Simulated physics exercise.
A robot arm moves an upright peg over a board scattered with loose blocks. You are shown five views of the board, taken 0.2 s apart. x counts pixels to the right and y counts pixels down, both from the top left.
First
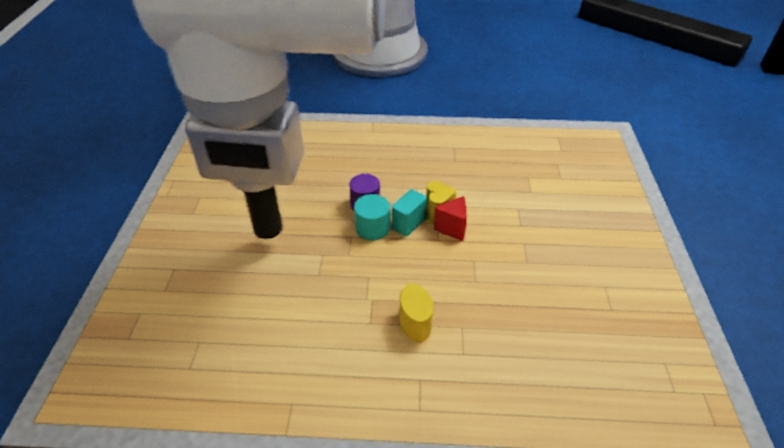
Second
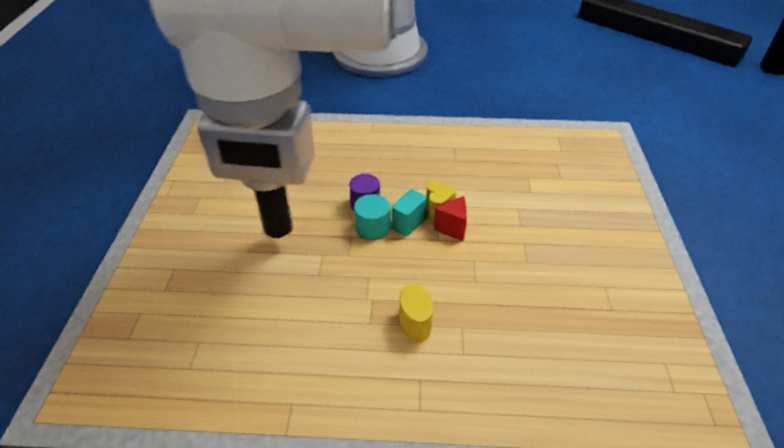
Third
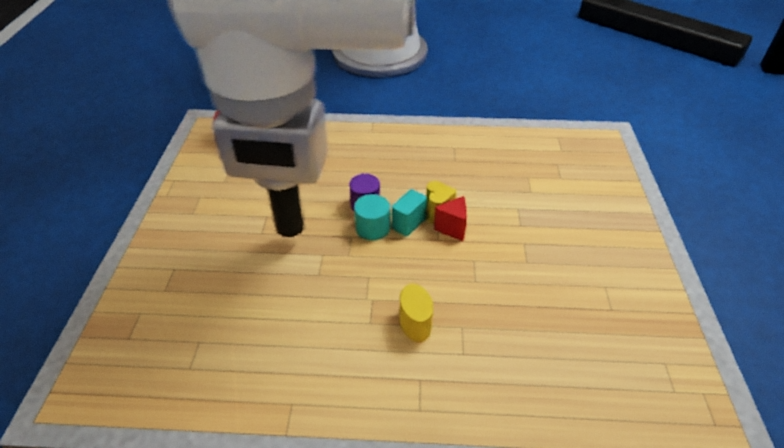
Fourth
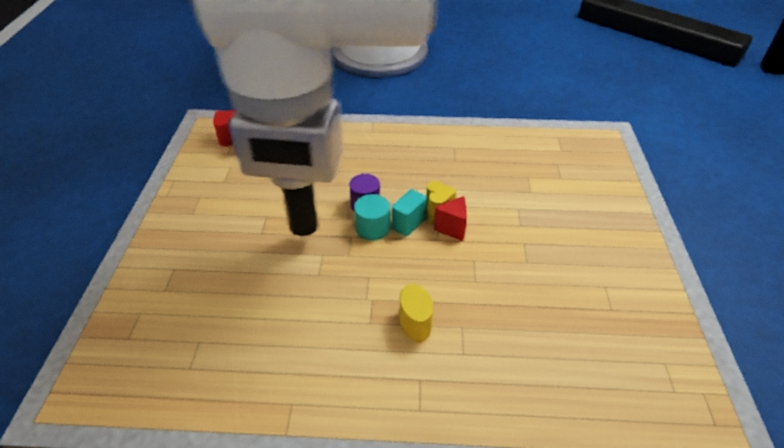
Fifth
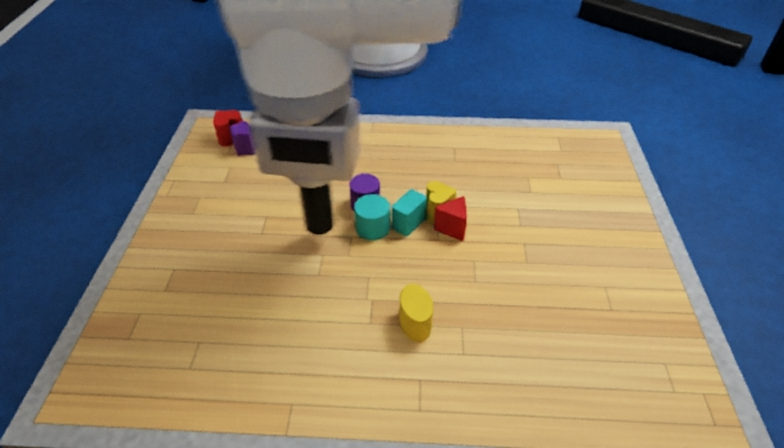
A white and grey robot arm holding an upright black peg slides slowly rightward over a pale wooden board on a blue floor, seen from a fixed raised view. Purple, turquoise, yellow and red blocks cluster near the centre, with a yellow oval block nearer the viewer, all staying still. As the arm shifts, red and then purple blocks come into view at the far left corner, while the peg nears the cluster's left side.
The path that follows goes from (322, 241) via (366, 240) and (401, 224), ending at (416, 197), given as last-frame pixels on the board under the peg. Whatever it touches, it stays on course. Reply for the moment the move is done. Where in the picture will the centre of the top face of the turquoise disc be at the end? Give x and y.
Put as a pixel place, it's (413, 157).
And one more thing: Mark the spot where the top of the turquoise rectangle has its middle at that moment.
The turquoise rectangle ends near (430, 199).
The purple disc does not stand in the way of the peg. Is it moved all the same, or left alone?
From what I can tell, it will keep its place.
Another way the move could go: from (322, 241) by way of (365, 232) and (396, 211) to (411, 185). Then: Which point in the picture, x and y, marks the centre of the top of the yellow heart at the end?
It should be at about (464, 188).
The first path, step by step. One third of the way, peg at (366, 225); turquoise disc at (388, 201); turquoise rectangle at (417, 202), turned 25° anticlockwise.
Two thirds of the way, peg at (401, 208); turquoise disc at (405, 181); turquoise rectangle at (428, 200), turned 25° anticlockwise; yellow heart at (449, 189), turned 15° anticlockwise.
At the end, peg at (417, 182); purple disc still; turquoise disc at (413, 157); turquoise rectangle at (430, 199), turned 15° anticlockwise; yellow heart at (453, 189), turned 20° anticlockwise; red three-sided block at (458, 208).
